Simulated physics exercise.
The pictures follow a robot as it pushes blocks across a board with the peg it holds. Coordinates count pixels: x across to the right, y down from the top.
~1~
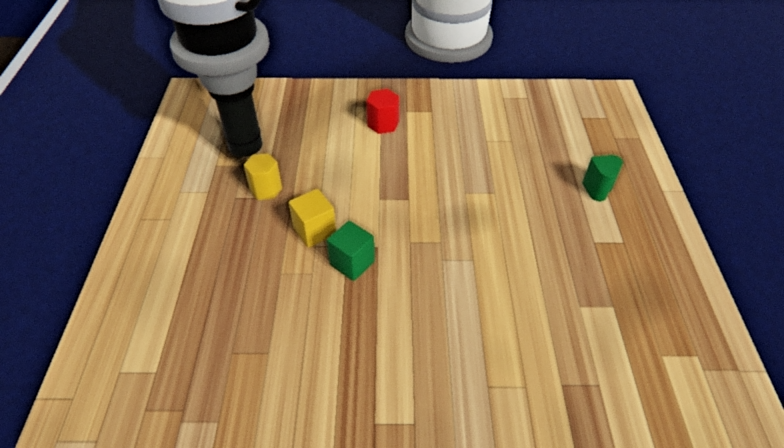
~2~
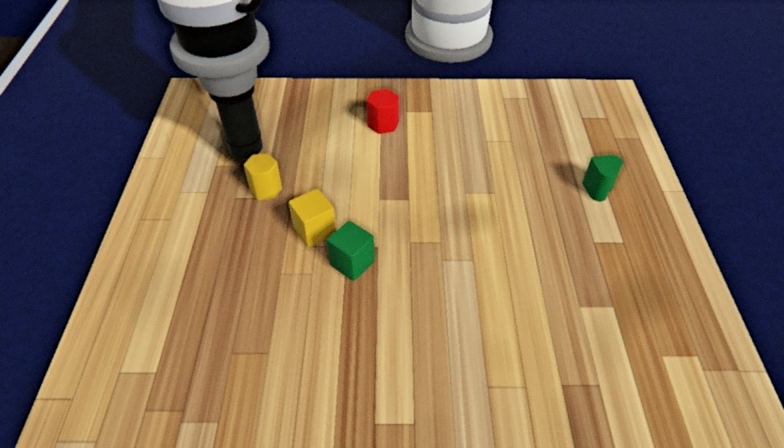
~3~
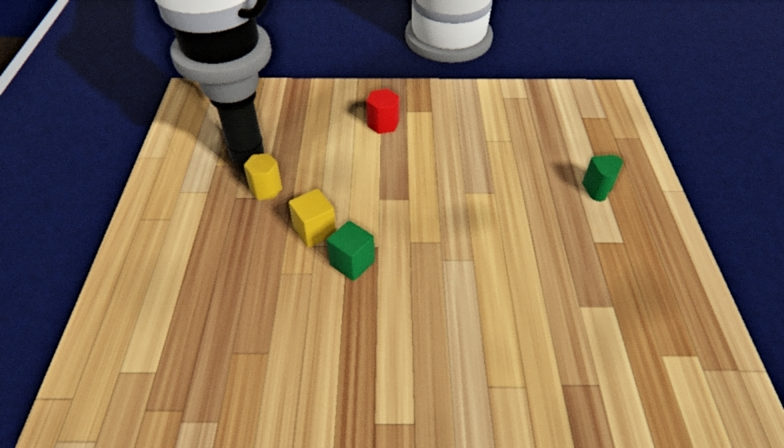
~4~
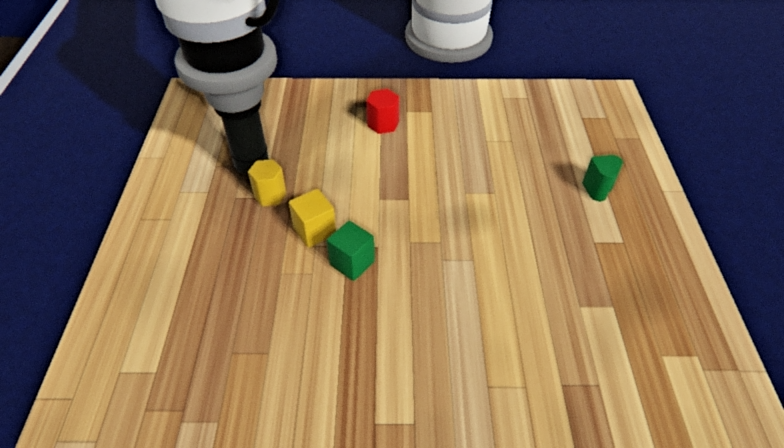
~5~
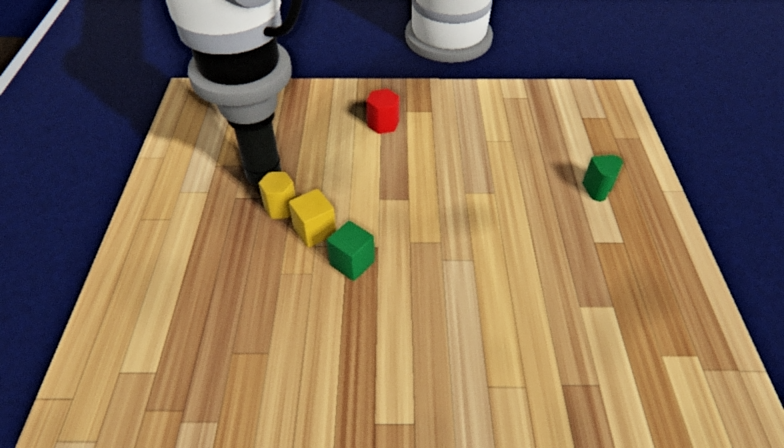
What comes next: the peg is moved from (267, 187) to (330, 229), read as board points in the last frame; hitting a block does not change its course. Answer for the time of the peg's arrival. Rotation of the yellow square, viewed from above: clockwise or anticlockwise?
Top view: Counterclockwise.
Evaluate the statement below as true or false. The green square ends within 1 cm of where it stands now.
Verdict: False.
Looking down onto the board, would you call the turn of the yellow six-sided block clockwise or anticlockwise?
Seen from above, its turn is clockwise.
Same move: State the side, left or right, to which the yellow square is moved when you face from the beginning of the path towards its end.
The shift is to the right of that direction.
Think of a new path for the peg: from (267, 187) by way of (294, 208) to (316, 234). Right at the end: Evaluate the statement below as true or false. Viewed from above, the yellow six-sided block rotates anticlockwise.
That statement is not accurate.
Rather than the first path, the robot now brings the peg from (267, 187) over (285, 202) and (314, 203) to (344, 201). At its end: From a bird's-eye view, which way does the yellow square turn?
Twists anticlockwise.
The first path, step by step. Halfway along, peg at (295, 195); yellow six-sided block at (290, 207), turned 55° clockwise; yellow square at (320, 218), turned 40° anticlockwise.
At the end, peg at (329, 216); yellow six-sided block at (289, 217), turned 70° clockwise; yellow square at (335, 235), turned 20° anticlockwise; green square at (364, 252).
